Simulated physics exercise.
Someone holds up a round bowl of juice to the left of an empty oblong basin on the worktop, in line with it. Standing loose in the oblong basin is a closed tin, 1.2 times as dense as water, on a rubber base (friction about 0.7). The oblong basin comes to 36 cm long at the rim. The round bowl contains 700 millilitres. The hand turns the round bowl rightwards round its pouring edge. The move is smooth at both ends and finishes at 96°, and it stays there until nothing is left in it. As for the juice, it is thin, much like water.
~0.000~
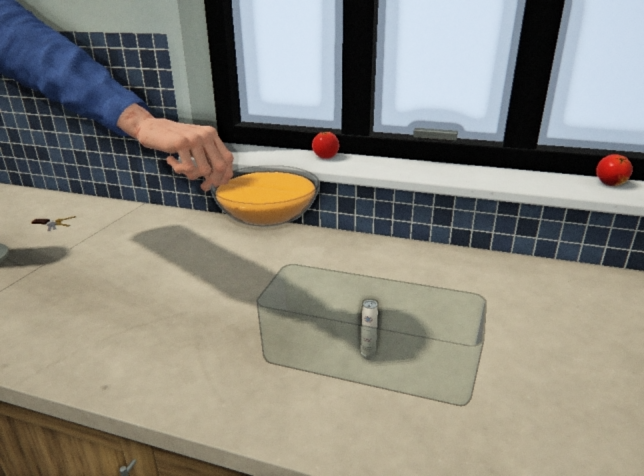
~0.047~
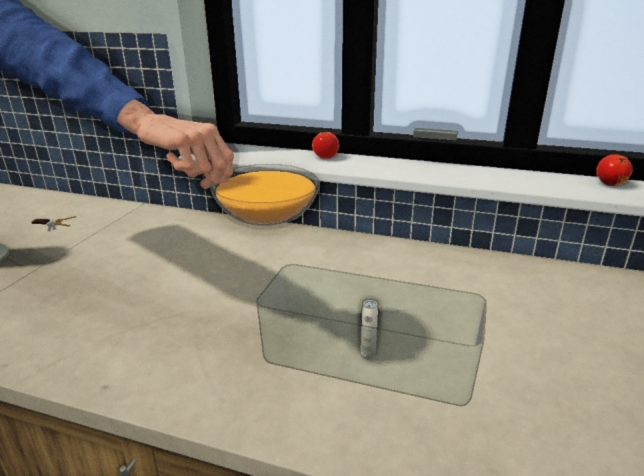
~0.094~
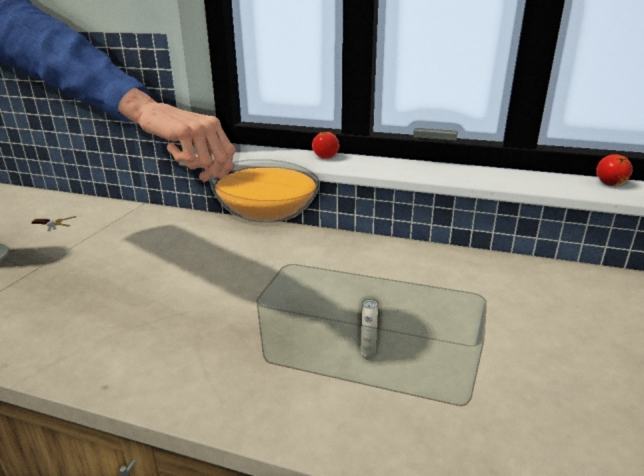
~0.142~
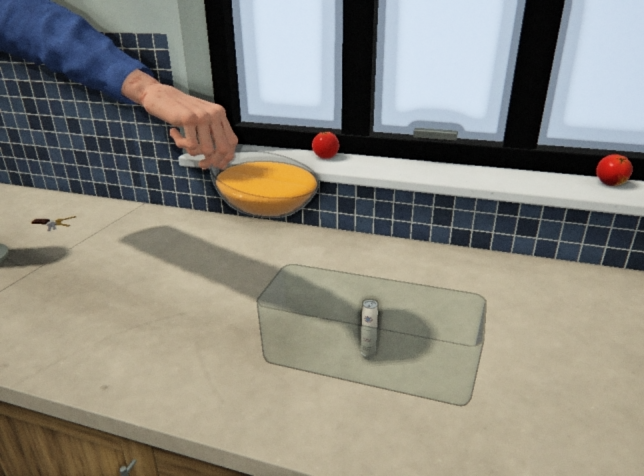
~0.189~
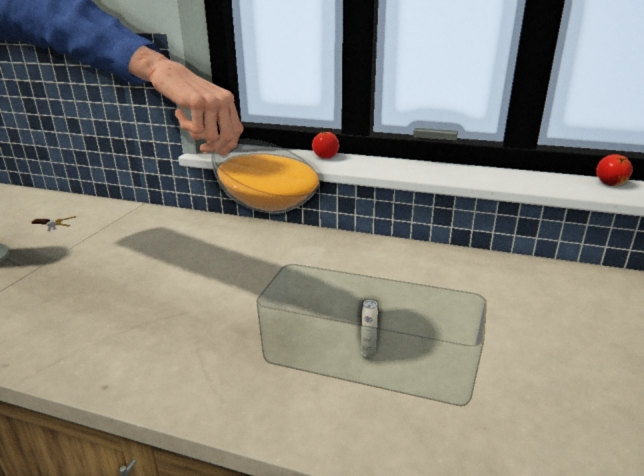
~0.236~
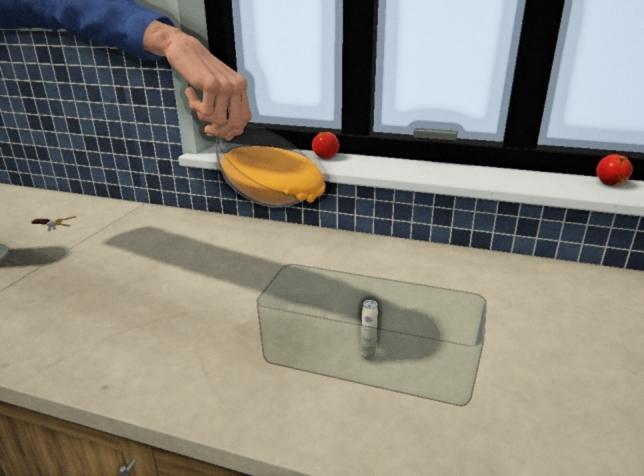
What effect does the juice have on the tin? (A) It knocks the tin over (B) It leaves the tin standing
It knocks the tin over.
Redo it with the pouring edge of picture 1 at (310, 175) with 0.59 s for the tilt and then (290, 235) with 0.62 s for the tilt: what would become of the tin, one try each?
Run one: It tumbles. Run two: It tumbles.
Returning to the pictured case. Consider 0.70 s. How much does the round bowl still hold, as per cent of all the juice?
What remains is about 0 percent of it all.
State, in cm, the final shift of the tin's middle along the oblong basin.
The tin's middle ends up about 7.5 cm along the basin.
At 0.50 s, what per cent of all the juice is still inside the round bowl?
Remaining: Near 12 % of the total.
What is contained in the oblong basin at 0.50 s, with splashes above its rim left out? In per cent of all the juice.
Roughly 10 percent.
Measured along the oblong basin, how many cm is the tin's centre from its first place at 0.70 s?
The tin has gone some 0 cm.
Then, 0.50 s in, the tilt is 88° and 12 per cent is still to pour; the tin stands where it began.
Then, 0.70 s in, the tilt is 96° and 0 per cent is still to pour; the tin stands where it began.
Then, 0.90 s in, the tilt is 96° and 0 per cent is still to pour; the tin lies on its side.
Then, 1.12 s in, the tilt is 96° and 0 per cent is still to pour; the tin lies on its side.
Finally, the tin lies on its side.
